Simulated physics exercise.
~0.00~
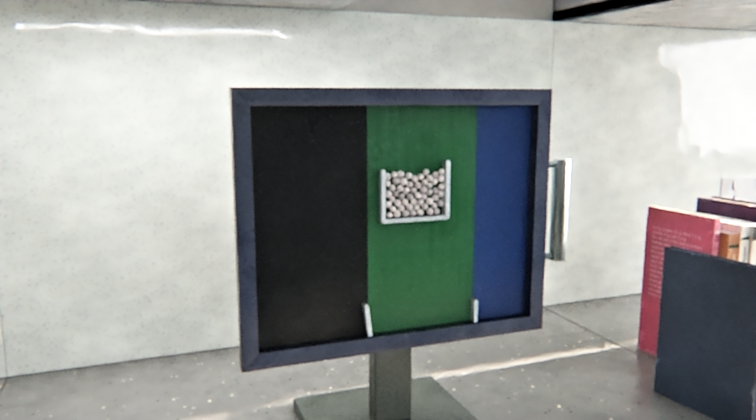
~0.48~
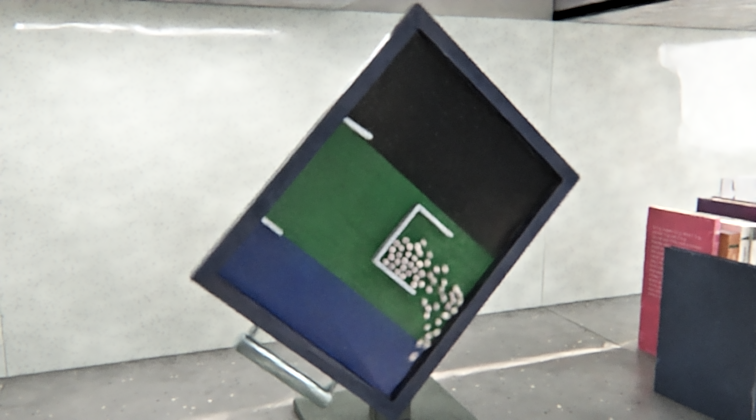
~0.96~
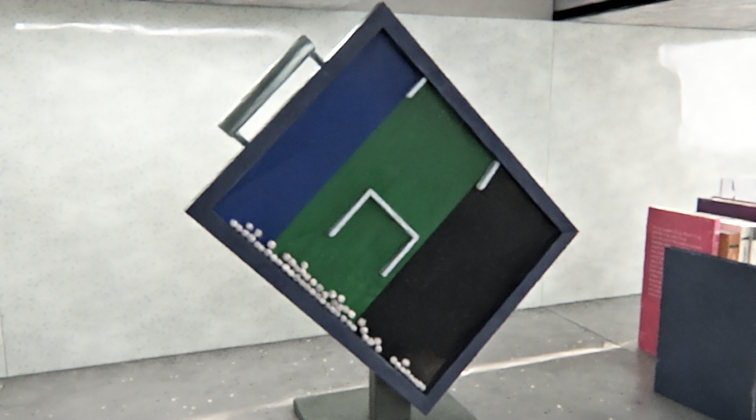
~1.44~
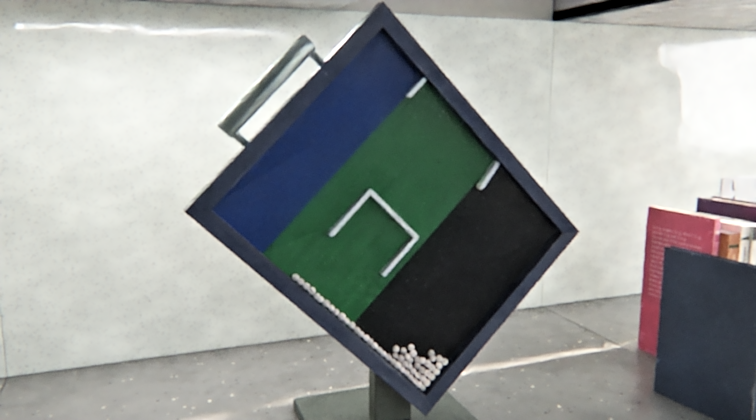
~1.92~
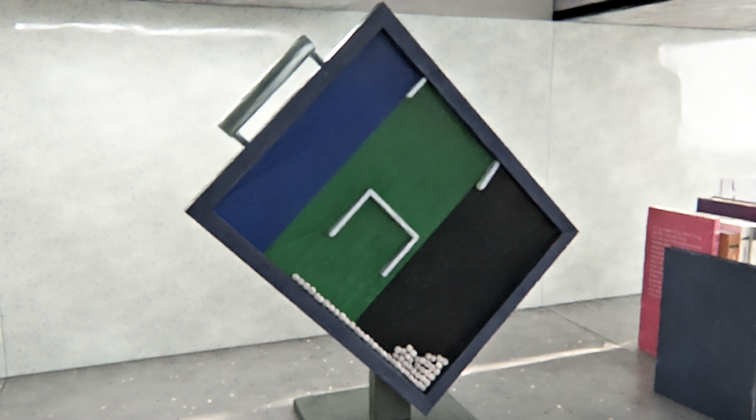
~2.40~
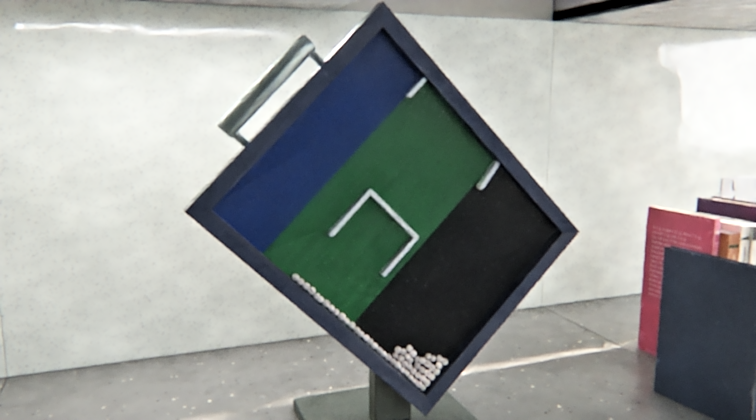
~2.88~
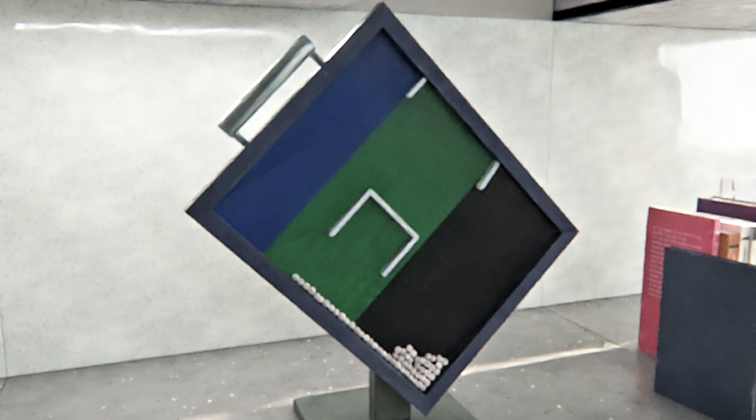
A dark-framed, clear-fronted box with black, green and blue strips stands on a gray stone counter, seen from the front against a pale wall. Small round white pills fill a white bracket in its green middle strip, a metal handle is on its right side, and books stand at the far right. The box turns clockwise, and the pills spill from the bracket. It stops tilted, handle at upper left, with pills strewn along the lower-left edge. They slide down and settle, mostly heaped in the black bottom corner, with a thin row trailing into green and none in blue.
